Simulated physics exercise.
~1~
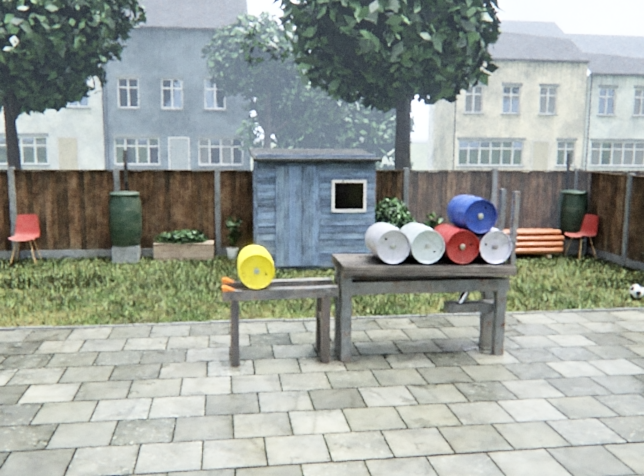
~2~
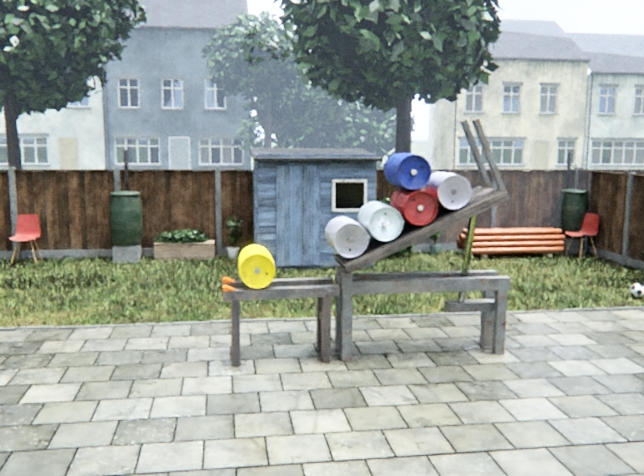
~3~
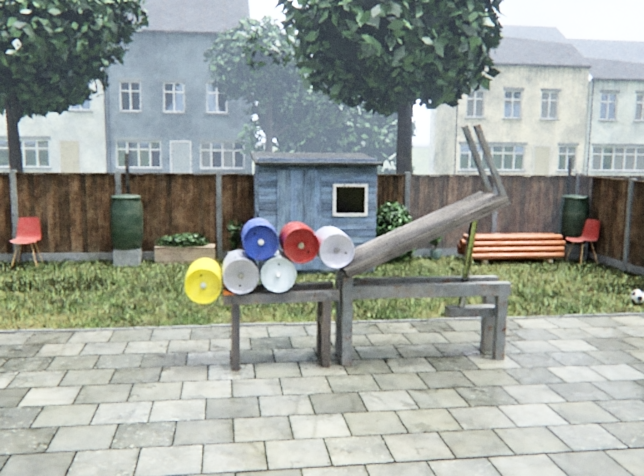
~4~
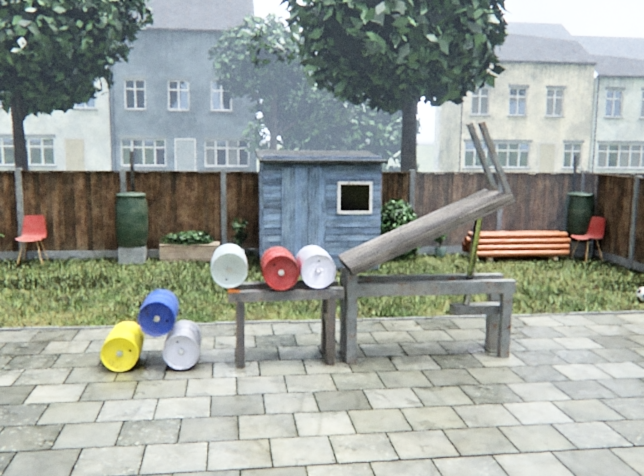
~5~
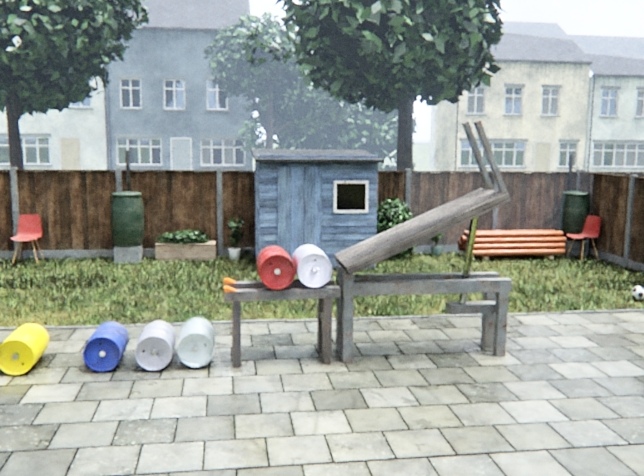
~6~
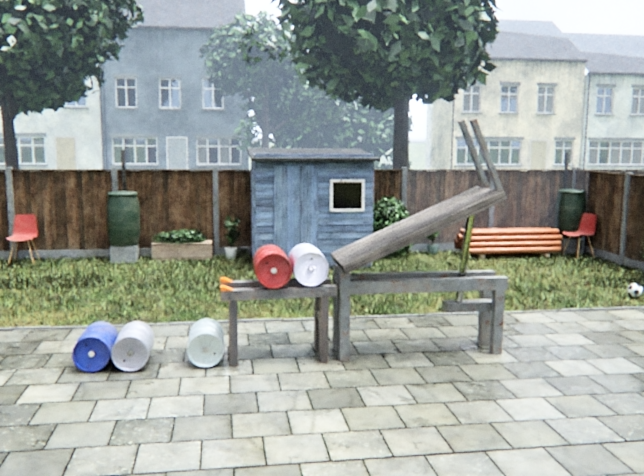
A hinged wooden deck tilts up at its right edge, sending blue, red and pale kegs rolling left onto a lower rack, where the yellow keg is pushed over the end, followed by the blue and two pale ones, while the red and a white keg stay on the rack.
